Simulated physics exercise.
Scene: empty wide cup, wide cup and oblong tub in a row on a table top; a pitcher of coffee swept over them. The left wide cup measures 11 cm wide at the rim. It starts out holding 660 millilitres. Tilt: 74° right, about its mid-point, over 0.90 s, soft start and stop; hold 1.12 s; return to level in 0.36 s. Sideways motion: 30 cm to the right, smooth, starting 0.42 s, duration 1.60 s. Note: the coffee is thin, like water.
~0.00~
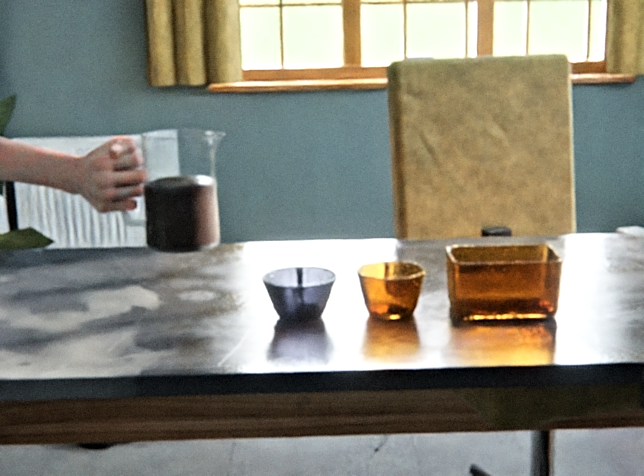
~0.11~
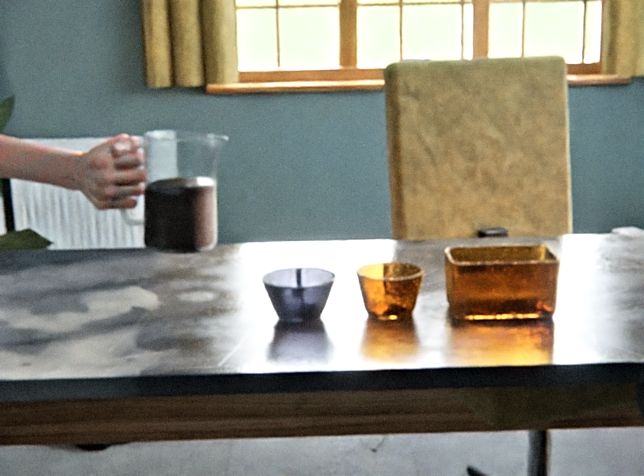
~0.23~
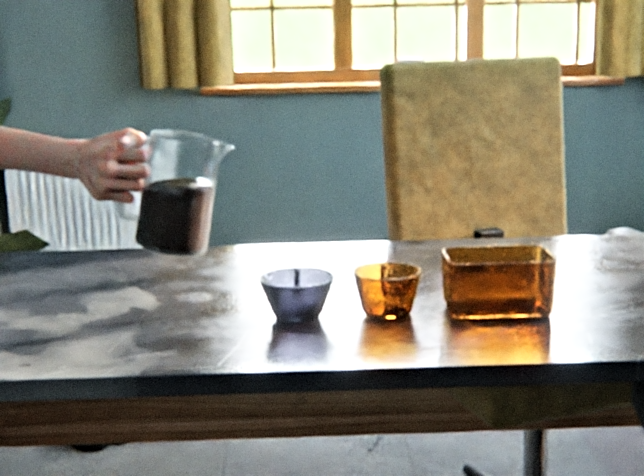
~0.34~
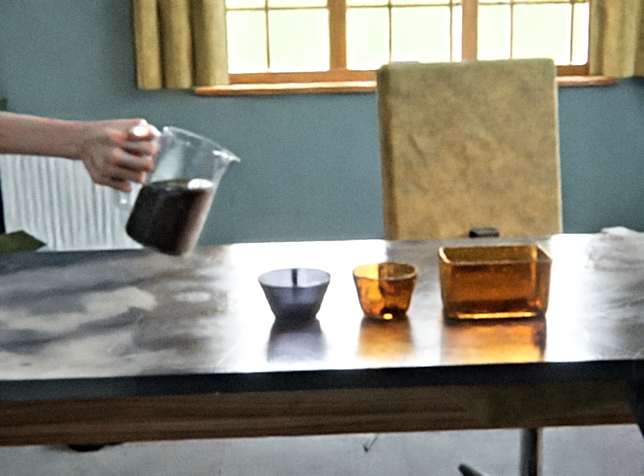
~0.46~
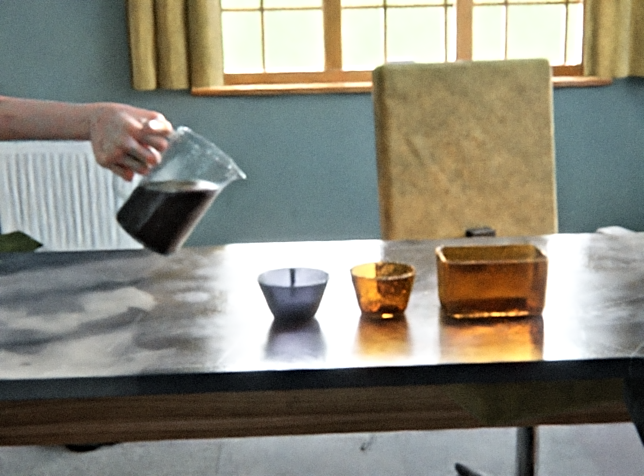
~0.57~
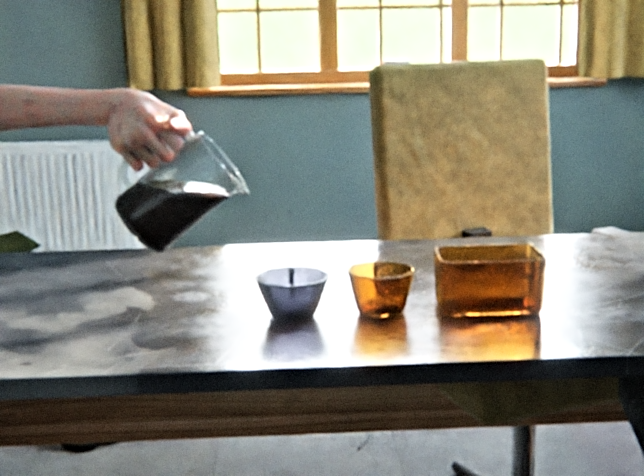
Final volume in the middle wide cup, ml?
120 ml.
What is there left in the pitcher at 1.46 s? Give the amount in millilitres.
Remaining volume: Approx. 380 ml.
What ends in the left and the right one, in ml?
About 20 ml in the left one and about 110 ml in the right one.
By 1.08 s the tilt is 74° and from the left they hold 20 ml, 15 ml, 0 ml, the pitcher 495 ml, and 45 ml is on the table top.
By 1.46 s the tilt is 74° and from the left they hold 25 ml, 120 ml, 0 ml, the pitcher 380 ml, and 80 ml is on the table top.
By 1.85 s the tilt is 74° and from the left they hold 25 ml, 120 ml, 60 ml, the pitcher 295 ml, and 145 ml is on the table top.
By 2.27 s the tilt is 15° and from the left they hold 25 ml, 120 ml, 110 ml, the pitcher 255 ml, and 145 ml is on the table top.
At rest from the left they hold 25 ml, 120 ml, 115 ml, the pitcher 255 ml, and 150 ml is on the table top.
